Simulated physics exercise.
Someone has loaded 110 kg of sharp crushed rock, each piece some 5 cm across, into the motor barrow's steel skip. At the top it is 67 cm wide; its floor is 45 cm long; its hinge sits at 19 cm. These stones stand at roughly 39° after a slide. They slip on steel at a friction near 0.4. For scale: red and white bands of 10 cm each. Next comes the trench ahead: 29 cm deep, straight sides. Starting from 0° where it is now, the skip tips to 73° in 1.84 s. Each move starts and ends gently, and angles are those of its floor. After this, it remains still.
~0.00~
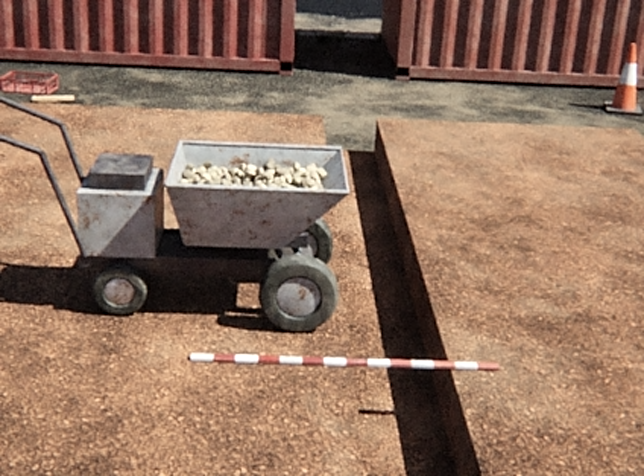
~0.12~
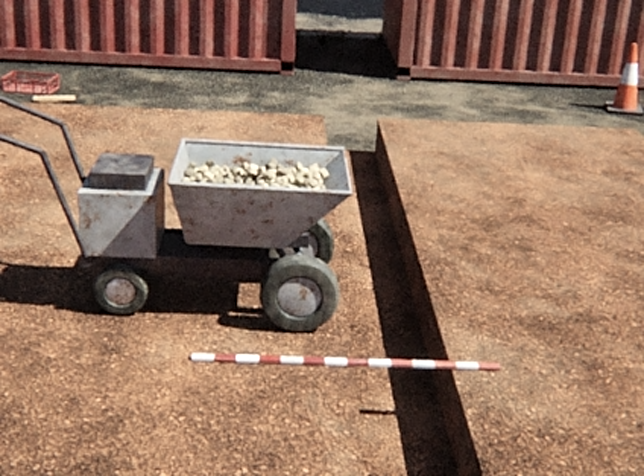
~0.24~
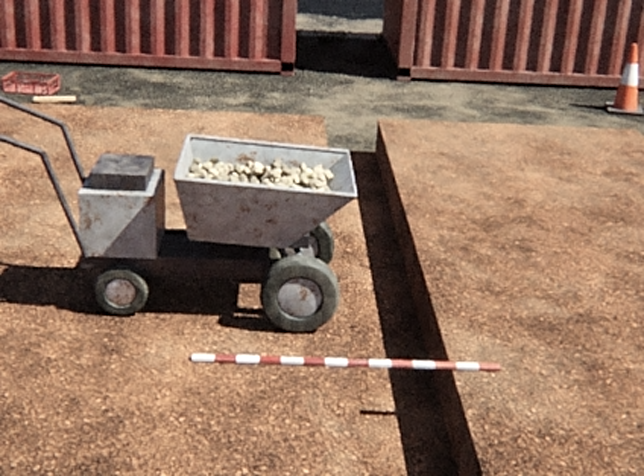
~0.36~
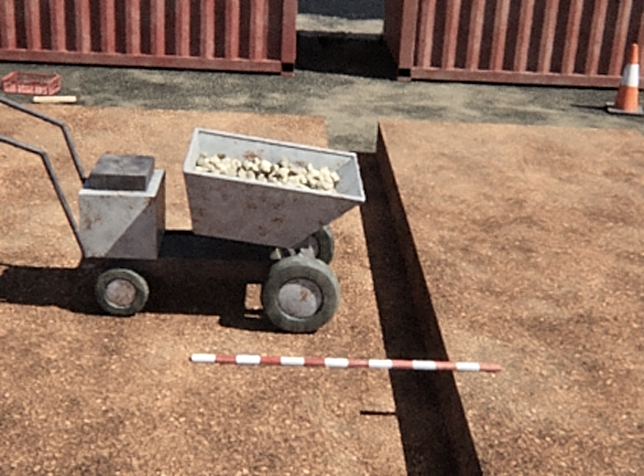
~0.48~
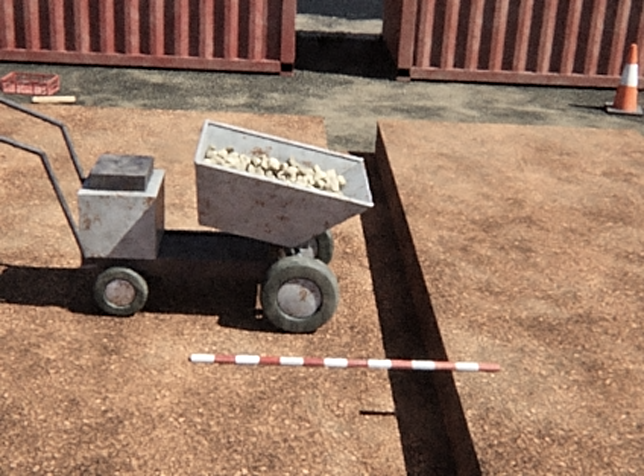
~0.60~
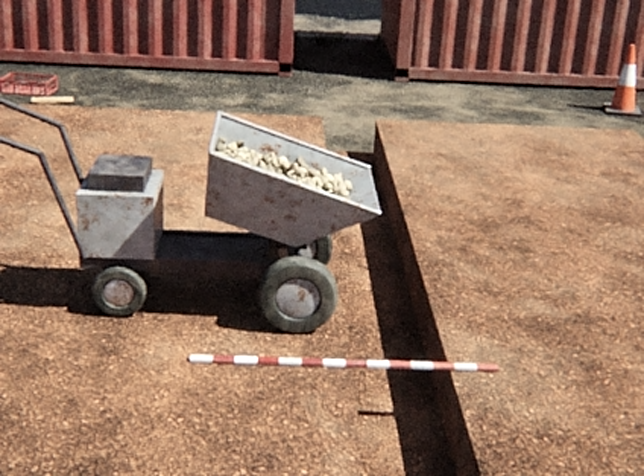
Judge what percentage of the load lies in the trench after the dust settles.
About 61 %.
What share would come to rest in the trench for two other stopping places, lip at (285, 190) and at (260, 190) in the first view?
It comes to about 100 and 100 in a hundred.
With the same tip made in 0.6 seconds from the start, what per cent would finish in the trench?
35 per cent.
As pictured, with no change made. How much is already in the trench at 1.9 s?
Around 15 per cent of it, at that instant.
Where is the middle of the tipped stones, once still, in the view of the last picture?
Roughly (420, 335), I'd say.
After 1.4 s the floor is at 62°; 100 % in the skip; the foremost stones are at (420, 274).
After 1.9 s the floor is at 73°; 63 % in the skip, 17 % in the trench, 20 % past the trench; the foremost stones are at (488, 300).
After 2.3 s the floor is at 73°; 25 % in the skip, 34 % in the trench, 41 % past the trench; the foremost stones are at (530, 308).
After 4.2 s the floor is at 73°; 0 % in the skip, 61 % in the trench, 39 % past the trench; the foremost stones are at (538, 312).
